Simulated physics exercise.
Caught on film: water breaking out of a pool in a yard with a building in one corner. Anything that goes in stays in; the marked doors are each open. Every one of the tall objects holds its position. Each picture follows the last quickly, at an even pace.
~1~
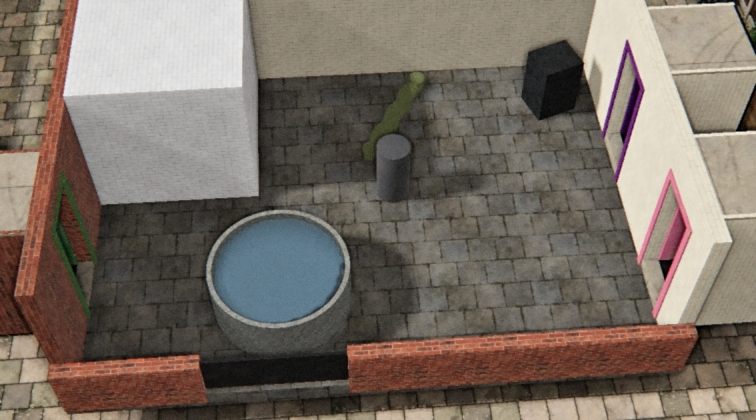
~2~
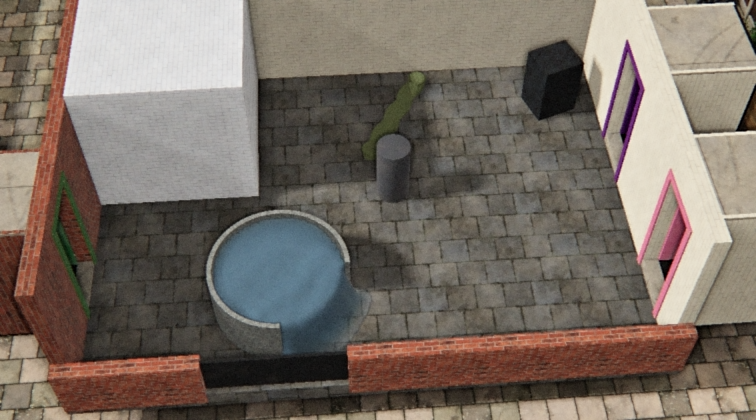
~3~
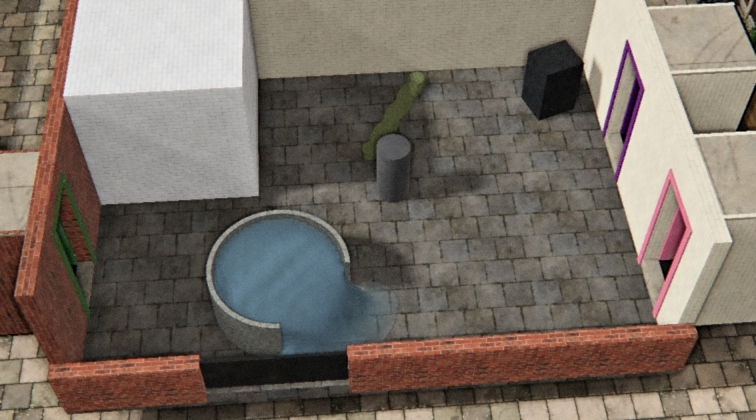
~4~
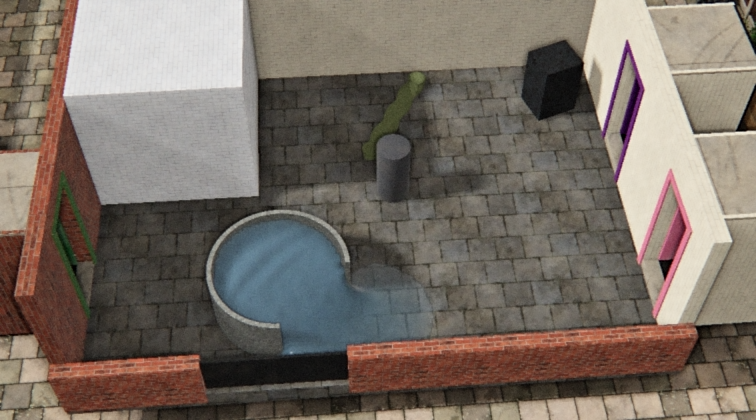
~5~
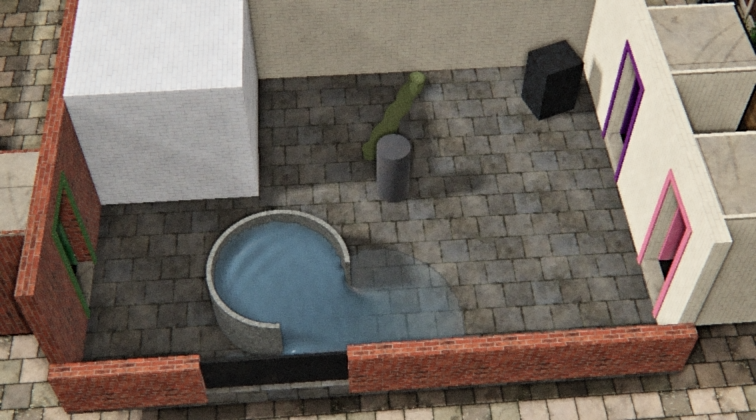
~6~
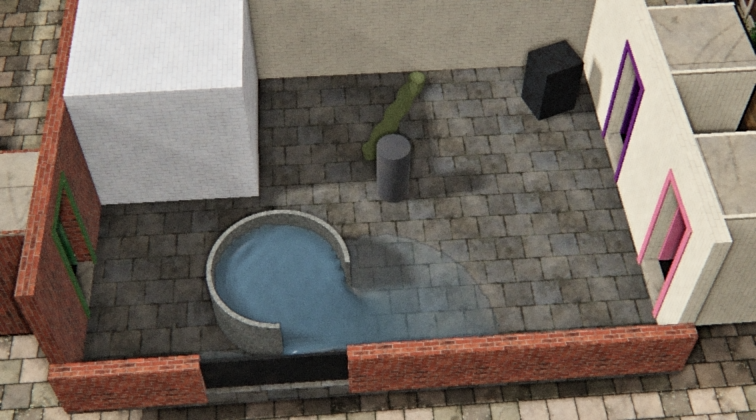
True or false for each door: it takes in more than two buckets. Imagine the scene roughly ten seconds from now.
For the pink door, true; for the green door, false; for the purple door, false.
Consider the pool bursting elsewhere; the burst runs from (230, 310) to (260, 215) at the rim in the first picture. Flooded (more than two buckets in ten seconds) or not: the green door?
Result - the green door clears the line.
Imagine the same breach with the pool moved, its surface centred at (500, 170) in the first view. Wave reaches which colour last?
The green-painted one.
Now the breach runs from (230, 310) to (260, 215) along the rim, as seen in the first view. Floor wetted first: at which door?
First comes the one in green.
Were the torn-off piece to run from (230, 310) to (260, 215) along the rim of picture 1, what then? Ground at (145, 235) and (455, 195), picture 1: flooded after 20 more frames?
Soaked, then untouched.
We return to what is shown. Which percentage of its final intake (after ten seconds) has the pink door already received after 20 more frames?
Roughly 90 %.
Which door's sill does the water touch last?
I pick the purple-painted one.
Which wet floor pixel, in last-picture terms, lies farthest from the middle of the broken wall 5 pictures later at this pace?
About (659, 350).
A moment on, water covers 25 % of the floor; the pink door not reached, the green door not reached, the purple door not reached.
Next, water covers 35 % of the floor; the pink door over two buckets in, the green door wet at the sill, nothing in, the purple door not reached.
Then, water covers 55 % of the floor; the pink door far over two buckets in, the green door wet at the sill, nothing in, the purple door wet at the sill, nothing in.
Later, water covers 70 % of the floor; the pink door far over two buckets in, the green door wet at the sill, nothing in, the purple door wet at the sill, nothing in.
In the end, water covers 90 % of the floor; the pink door far over two buckets in, the green door wet at the sill, nothing in, the purple door wet at the sill, nothing in.
